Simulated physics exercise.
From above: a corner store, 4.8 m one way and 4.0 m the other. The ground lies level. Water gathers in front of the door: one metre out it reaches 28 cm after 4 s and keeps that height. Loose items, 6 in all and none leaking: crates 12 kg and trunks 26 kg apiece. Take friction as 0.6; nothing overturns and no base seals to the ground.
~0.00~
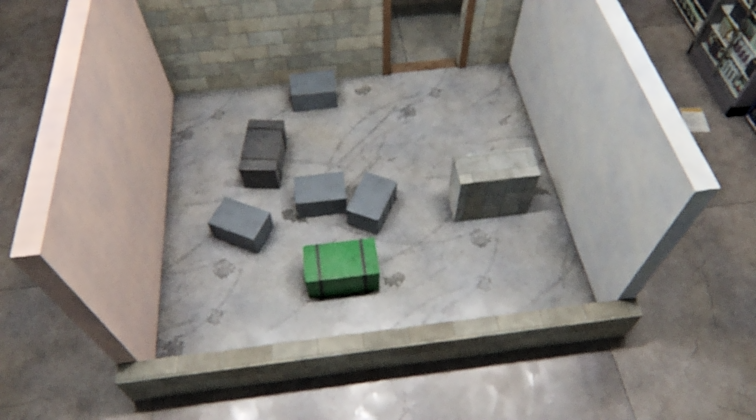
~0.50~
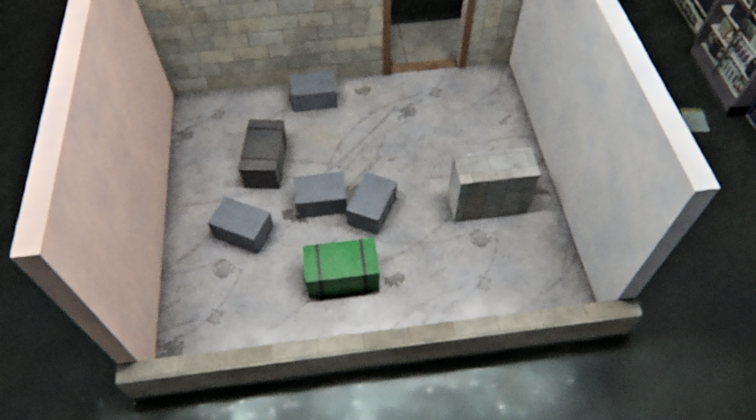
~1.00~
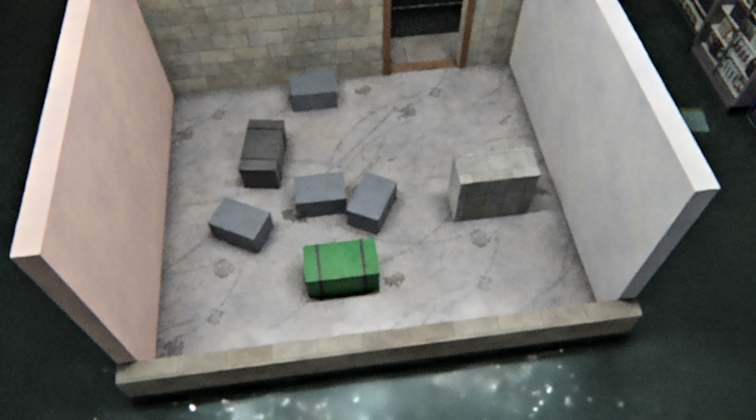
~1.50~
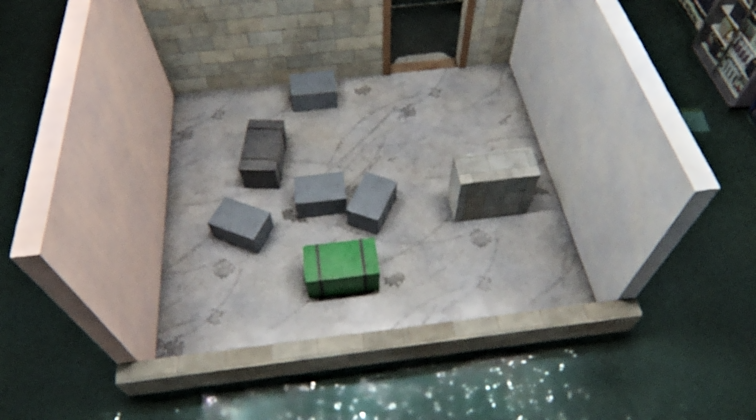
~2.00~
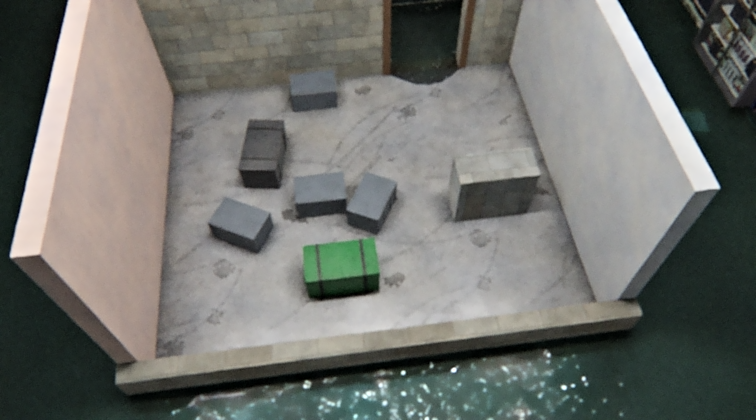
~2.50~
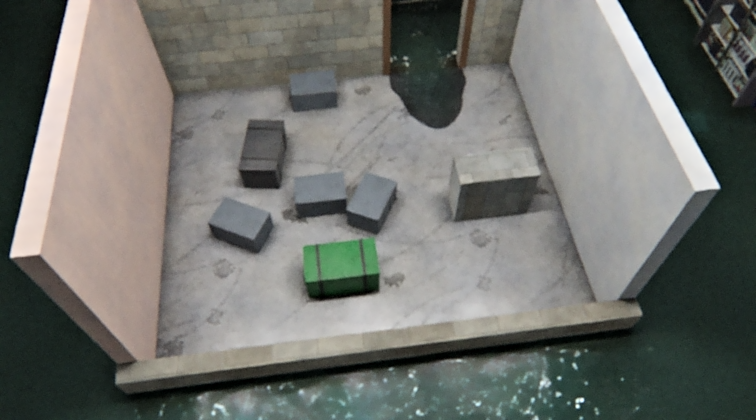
The clip opens on a view from above of a walled room holding a green trunk and several grey boxes on a dry floor. Dark water spreads over the ground outside, glinting along the front wall, then comes through the back doorway and onto the floor, while the objects stay still.
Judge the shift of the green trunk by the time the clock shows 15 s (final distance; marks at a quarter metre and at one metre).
The green trunk is nudged along.
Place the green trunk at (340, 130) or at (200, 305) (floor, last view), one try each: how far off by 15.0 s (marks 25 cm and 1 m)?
In turn: It moves a short way; it ends far away.
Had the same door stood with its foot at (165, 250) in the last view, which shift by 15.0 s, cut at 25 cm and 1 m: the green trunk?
Then the green trunk gets carried off.
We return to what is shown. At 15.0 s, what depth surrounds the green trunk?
Roughly 19 cm.
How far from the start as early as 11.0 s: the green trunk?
About 120 cm.
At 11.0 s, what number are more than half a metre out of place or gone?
I count 4.
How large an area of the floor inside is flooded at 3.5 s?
Some 4.5 m2.
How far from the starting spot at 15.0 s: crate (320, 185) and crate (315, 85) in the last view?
In turn: 200 cm, 200 cm.
After 3.5 s the green trunk is near (341, 259), 0.0 m from its start, aground; 0 afloat.
After 6.8 s the green trunk is near (338, 270), 0.1 m from its start, aground; 2 afloat.
After 11.0 s the green trunk is near (236, 324), 1.3 m from its start, afloat; 4 afloat.
After 15.0 s the green trunk is near (410, 260), 0.7 m from its start, afloat; 6 afloat.
